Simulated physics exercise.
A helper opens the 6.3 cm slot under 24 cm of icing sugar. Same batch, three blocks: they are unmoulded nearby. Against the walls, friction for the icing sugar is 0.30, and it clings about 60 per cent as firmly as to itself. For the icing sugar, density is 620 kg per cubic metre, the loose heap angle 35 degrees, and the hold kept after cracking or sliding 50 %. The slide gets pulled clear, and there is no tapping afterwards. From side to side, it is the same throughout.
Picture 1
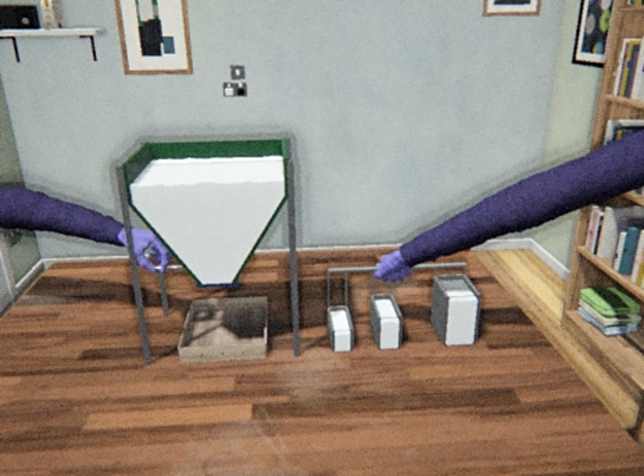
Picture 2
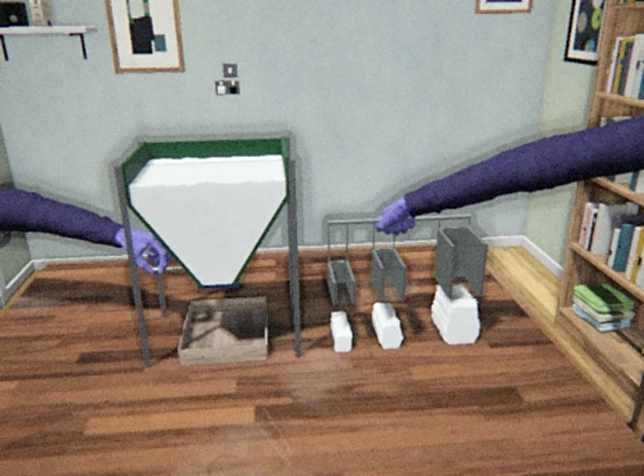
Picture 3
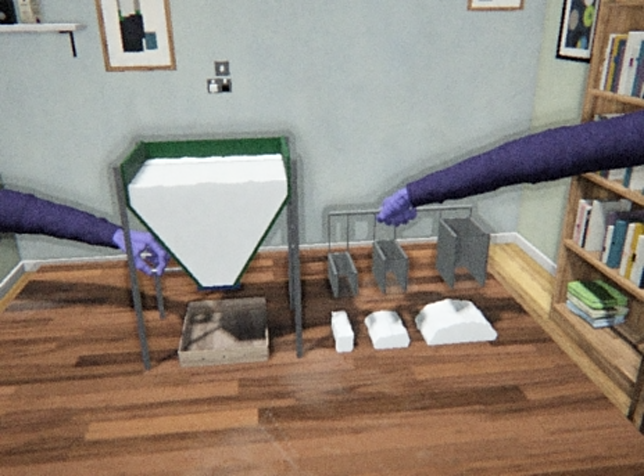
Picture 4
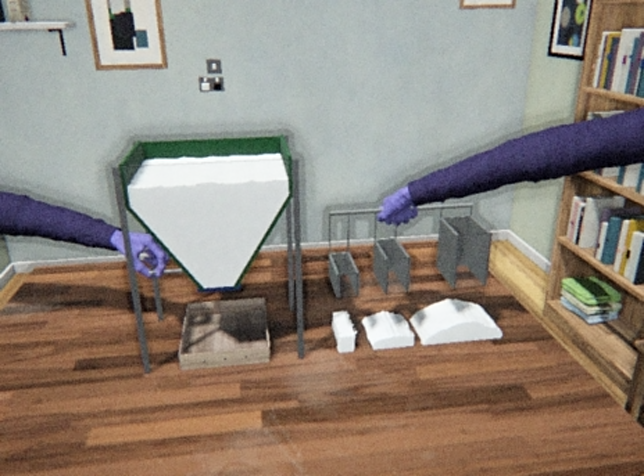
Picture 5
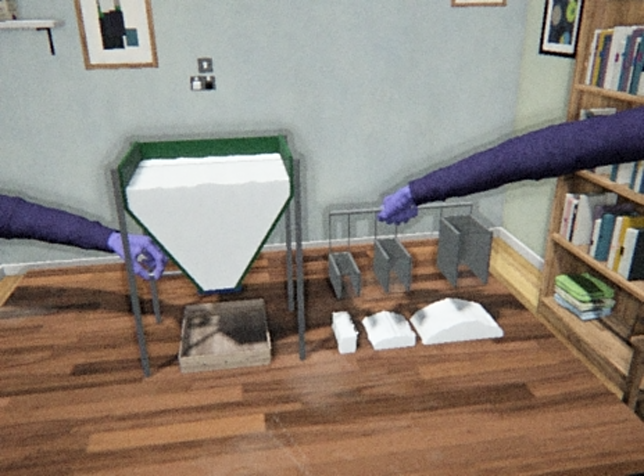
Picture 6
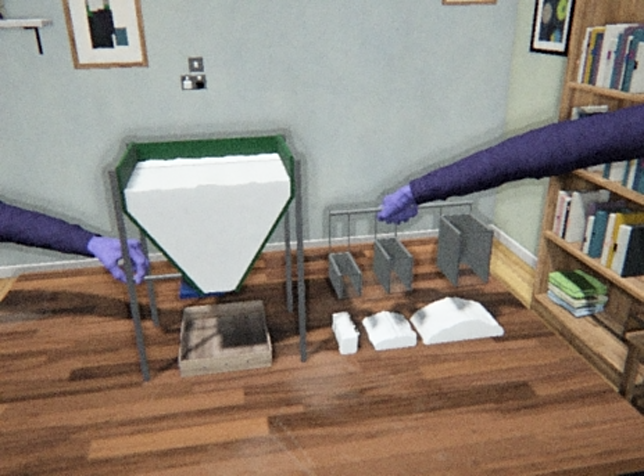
Purple-sleeved arms lifting moulds off three white powder blocks, the middle and right ones slumping, then shifting the slide under a hopper.
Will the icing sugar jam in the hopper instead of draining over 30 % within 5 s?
It is going to discharge.
Last picture + 0.35 s, 12 % has run out.
Last picture + 0.77 s, 46 % has run out.
Last picture + 1.18 s, 80 % has run out.
Last picture + 1.60 s, 100 % has run out.
Last picture + 4.90 s, 100 % has run out.
